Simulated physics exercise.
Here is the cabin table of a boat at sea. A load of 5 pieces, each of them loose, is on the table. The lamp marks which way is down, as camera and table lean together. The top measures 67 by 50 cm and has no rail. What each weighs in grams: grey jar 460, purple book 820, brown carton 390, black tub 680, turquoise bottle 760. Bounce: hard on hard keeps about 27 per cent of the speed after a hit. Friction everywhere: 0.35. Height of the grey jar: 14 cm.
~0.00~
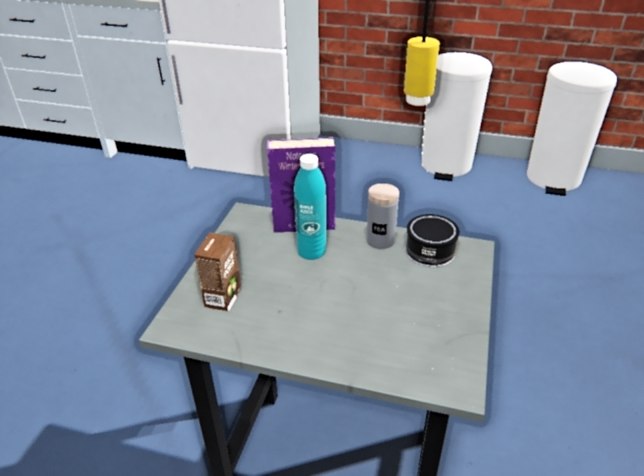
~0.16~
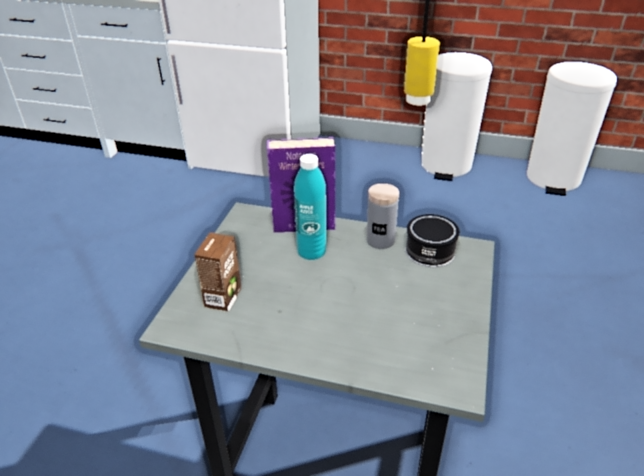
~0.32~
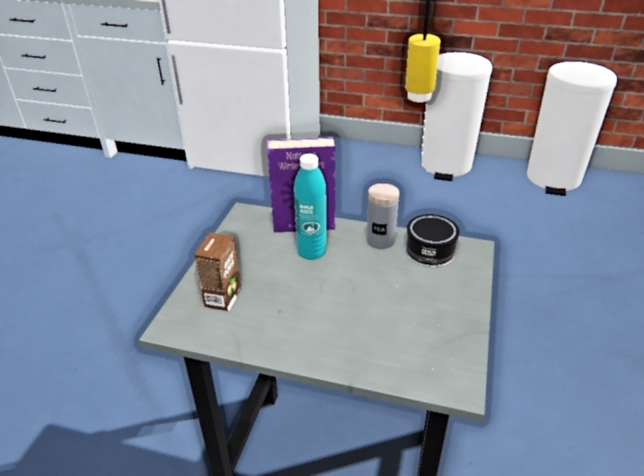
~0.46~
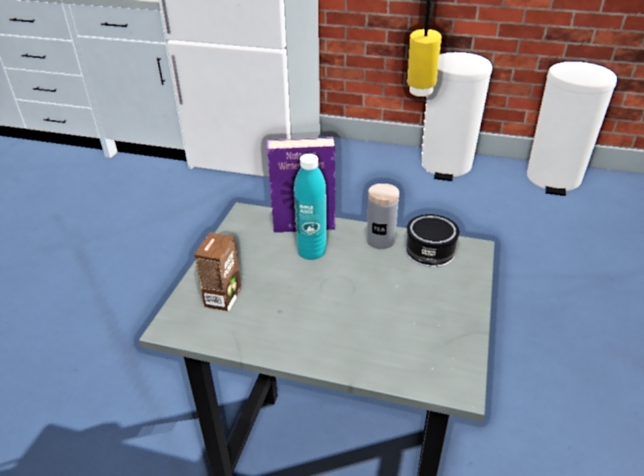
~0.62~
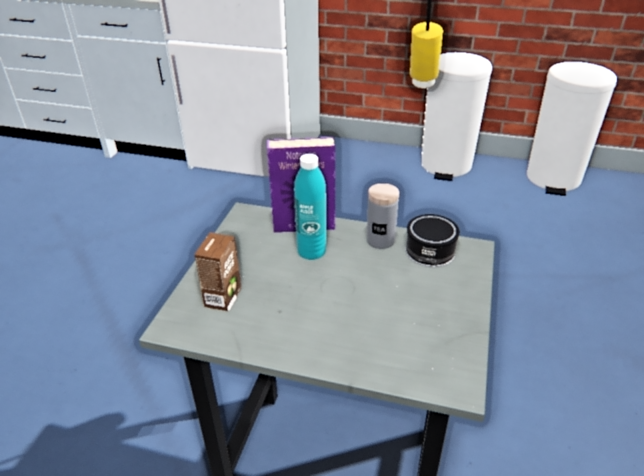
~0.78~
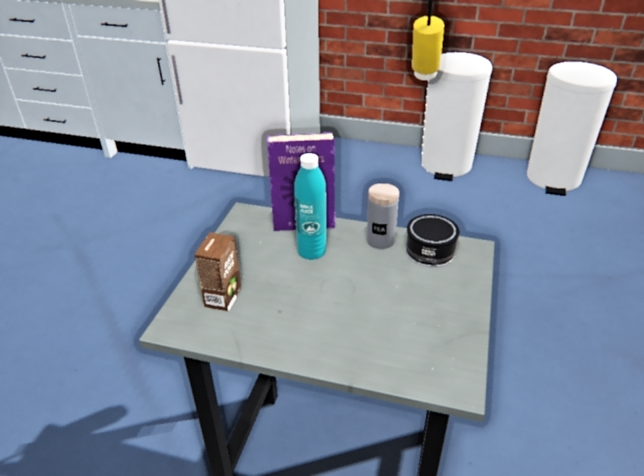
Brick-walled room with a hanging yellow cylinder swinging slightly up, then a purple book tilting slightly back behind a still turquoise bottle.
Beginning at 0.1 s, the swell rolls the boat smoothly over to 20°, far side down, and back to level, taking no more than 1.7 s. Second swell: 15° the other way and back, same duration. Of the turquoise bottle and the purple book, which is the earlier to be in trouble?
It is the second of the two.
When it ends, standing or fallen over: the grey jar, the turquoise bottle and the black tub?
Outcome noted - the grey jar survives without falling, the turquoise bottle ends up fallen, the black tub survives without falling.
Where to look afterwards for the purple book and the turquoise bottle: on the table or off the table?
The purple book ends off the table; the turquoise bottle ends off the table.
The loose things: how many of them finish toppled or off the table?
That makes 2.
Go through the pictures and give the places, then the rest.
Boat level; turquoise bottle (310, 208); purple book (303, 187), in the first picture.
Boat level; black tub (432, 240); grey jar (382, 217), in the second picture.
Floor tilted 3°, far side down; brown carton (219, 272); black tub (432, 240), in the third picture.
Floor tilted 8°, far side down; grey jar (382, 217); brown carton (219, 272), in the fourth picture.
Floor tilted 13°, far side down; black tub (432, 240); grey jar (382, 217), in the fifth picture.
Floor tilted 18°, far side down; turquoise bottle (311, 207); purple book (302, 183) tipped 7° from how it sat, in the sixth picture.
After 1.38 s, floor tilted 10°, far side down; purple book and turquoise bottle now off the table.
After 1.78 s, boat level.
By the end (4.0 s), off the table, purple book and turquoise bottle; the other 3 in place, give or take 5 cm. Seen from the same camera at the end, purple book near (349, 282). Turquoise bottle went at 1.20 s; purple book went at 0.94 s.
